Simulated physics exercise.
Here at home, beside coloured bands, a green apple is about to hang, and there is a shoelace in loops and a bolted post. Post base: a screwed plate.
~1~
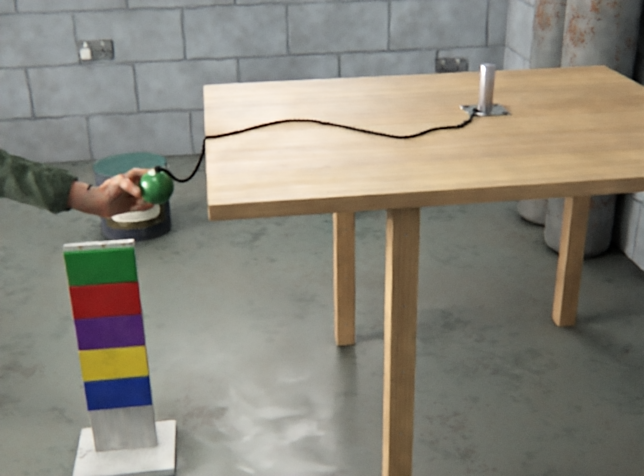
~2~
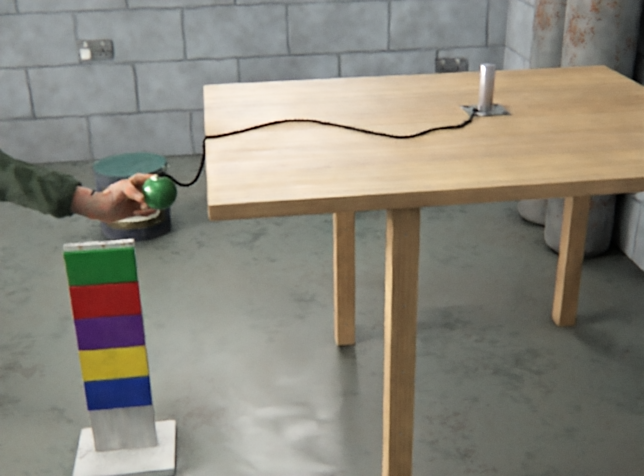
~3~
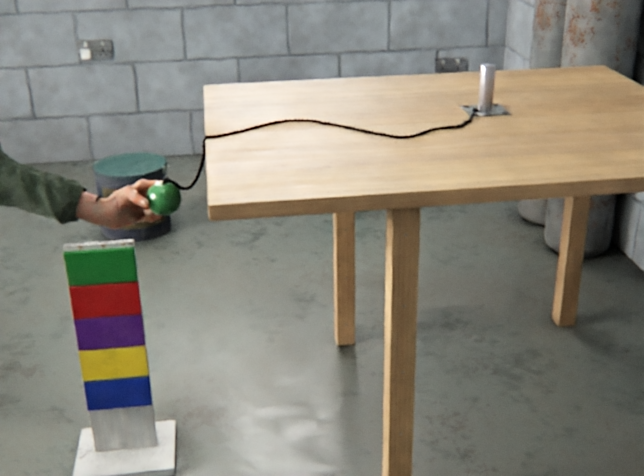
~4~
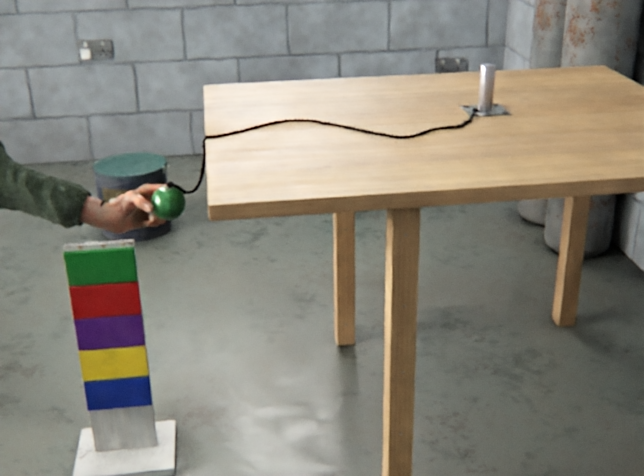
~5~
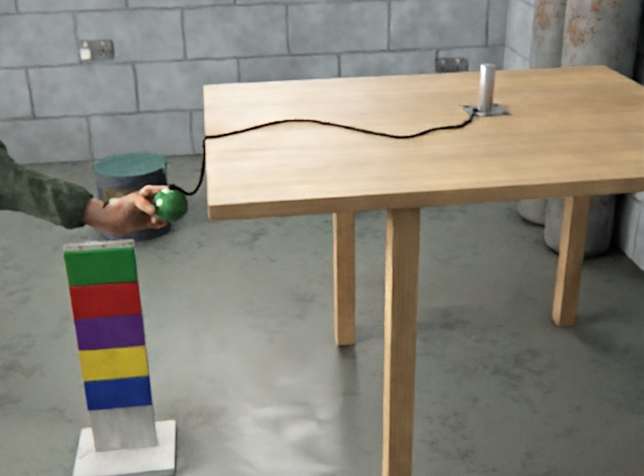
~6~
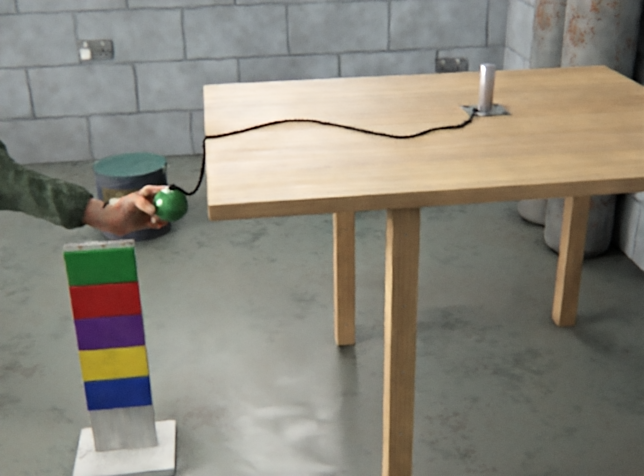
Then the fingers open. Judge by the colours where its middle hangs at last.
Level with purple.
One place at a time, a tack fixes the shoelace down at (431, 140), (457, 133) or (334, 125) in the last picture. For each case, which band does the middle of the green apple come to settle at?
Red; red; green.
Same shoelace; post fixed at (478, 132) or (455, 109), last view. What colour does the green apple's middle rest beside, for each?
The first case gives yellow, the second gives yellow.
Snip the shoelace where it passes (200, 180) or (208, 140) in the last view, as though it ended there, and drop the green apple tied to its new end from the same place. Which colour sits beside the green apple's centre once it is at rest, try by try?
Per try - 1: Red; 2: Green.
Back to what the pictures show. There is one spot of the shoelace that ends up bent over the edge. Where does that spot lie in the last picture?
Roughly (281, 122).
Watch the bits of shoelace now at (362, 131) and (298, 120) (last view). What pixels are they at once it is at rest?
First point (298, 130), second point (220, 139).
Soon after, apple near (214, 295); level with red.
Then, apple near (231, 316); level with purple.
At rest, apple near (215, 320); level with purple. The shoelace holds its middle at purple.
